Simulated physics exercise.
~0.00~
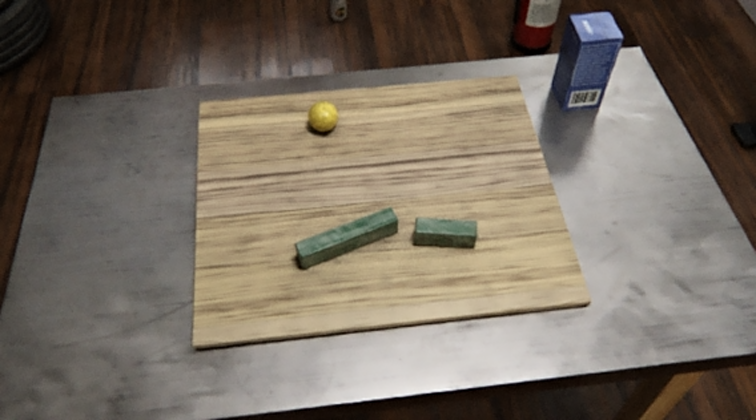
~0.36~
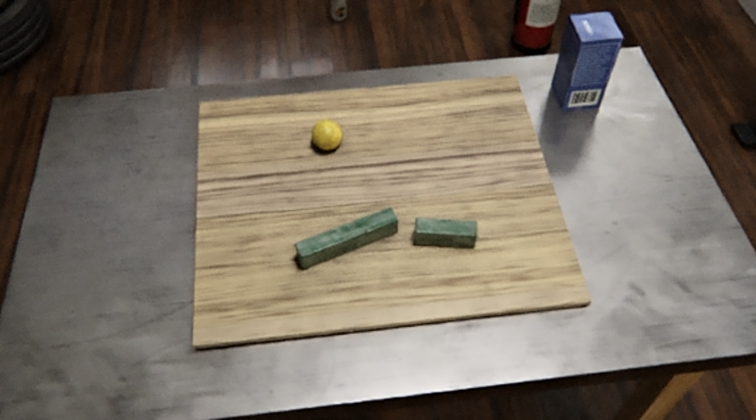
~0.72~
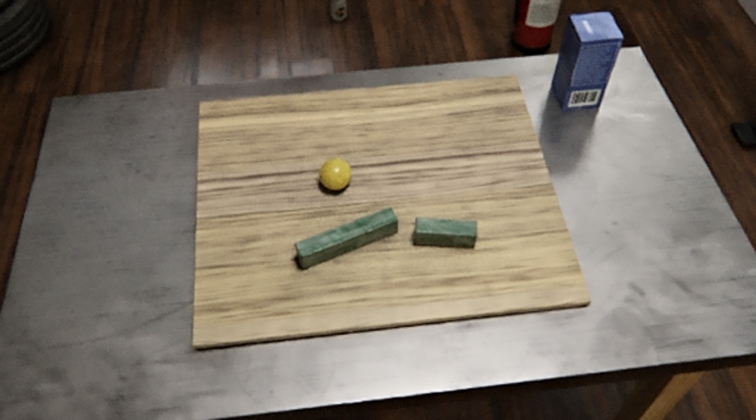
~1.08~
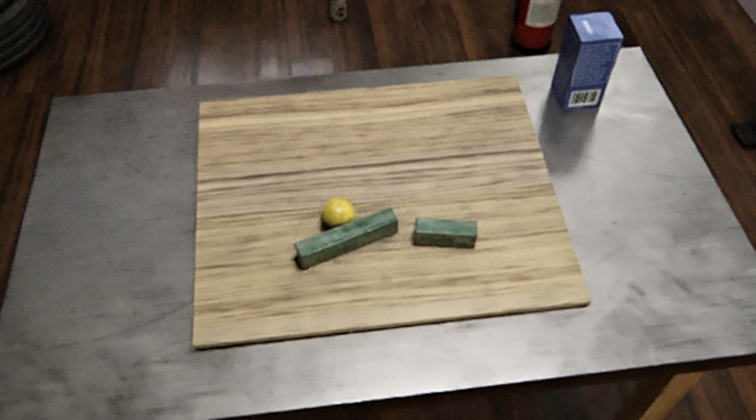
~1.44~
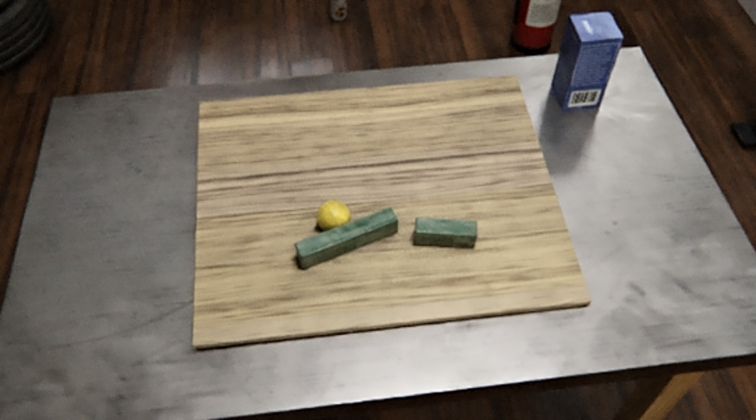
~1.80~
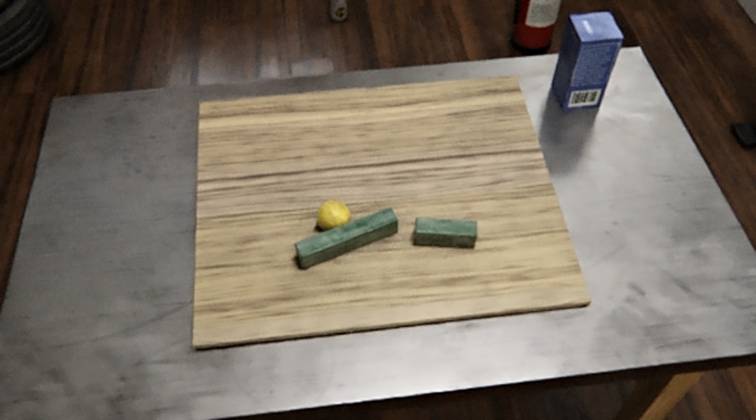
At first, a small yellow ball-like fruit sits near the top of a wooden board on a grey metal table, with two green blocks lower down and a blue carton standing at the upper right beyond the board. The fruit starts rolling down the board toward the viewer, drifting slightly to the right. It crosses the middle and reaches the longer, slanted green block, which stops its descent. It then shifts a little to the left along the block. Finally it rests against the block's far side, still on the board, while the blocks and carton remain unmoved.
